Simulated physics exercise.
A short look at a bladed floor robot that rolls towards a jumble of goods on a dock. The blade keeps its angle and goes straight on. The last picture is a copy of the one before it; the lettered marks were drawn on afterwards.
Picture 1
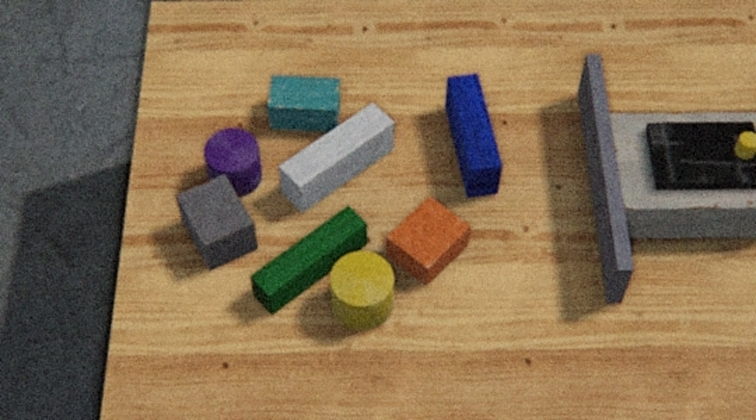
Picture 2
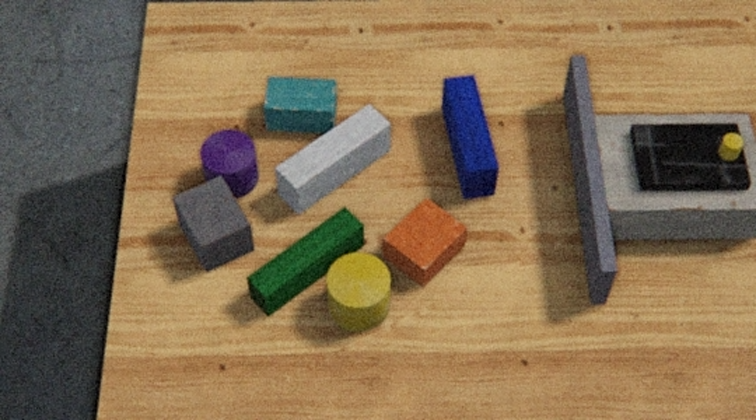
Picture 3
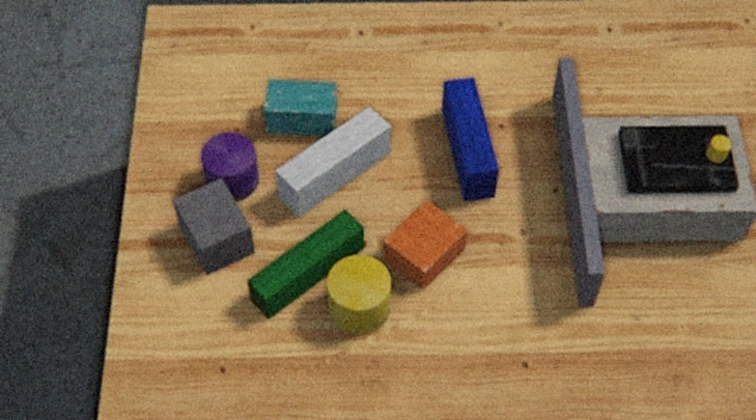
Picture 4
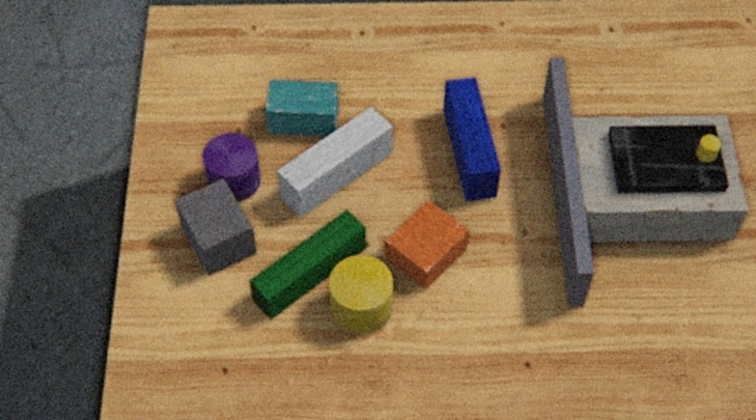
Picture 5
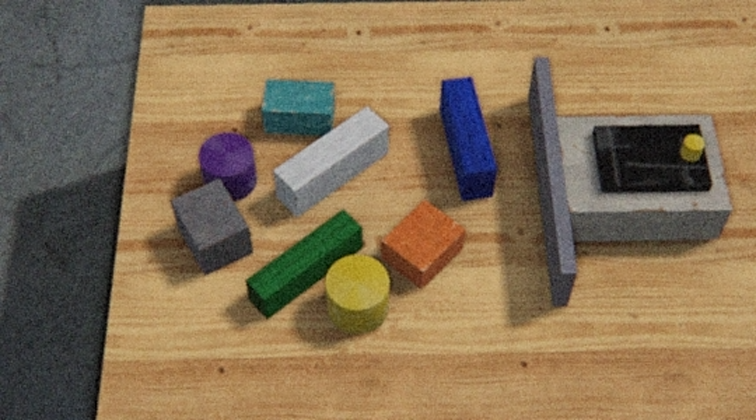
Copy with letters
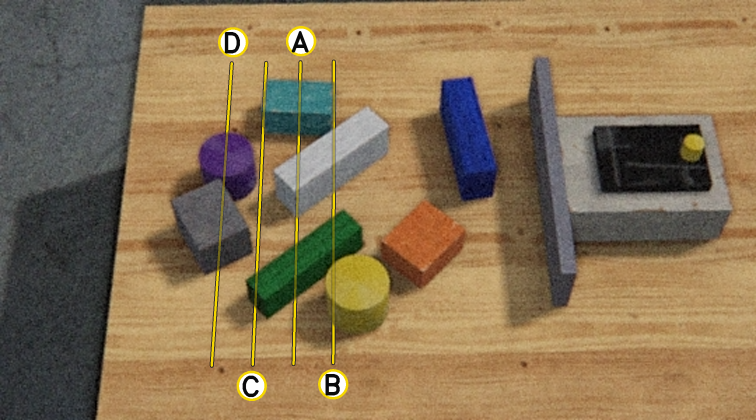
The footage shows a grey bladed machine on a wooden surface moving slowly left, its upright blade drawing closer to a blue block, while the scattered group of coloured blocks and cylinders stays in place.
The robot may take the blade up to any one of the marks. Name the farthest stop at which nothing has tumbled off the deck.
Line C.
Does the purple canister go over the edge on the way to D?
Yes.
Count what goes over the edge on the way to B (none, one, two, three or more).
By then, none.
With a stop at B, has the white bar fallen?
No.
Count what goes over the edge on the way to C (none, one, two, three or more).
By then, none.
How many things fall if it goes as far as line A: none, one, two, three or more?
The count is none.
On the copy, A at (297, 200); B at (334, 199); C at (260, 201); D at (223, 201).
On C. First, robot (538, 159); blue stick (421, 139); orange crate (402, 247).
Then, robot (432, 160); grey crate (201, 231); purple canister (217, 165).
Finally, robot (351, 162); grey crate (135, 242); purple canister (152, 146); nothing has fallen.
By contrast, A is safe but short; B is safe but short; D drops the purple canister and grey crate.
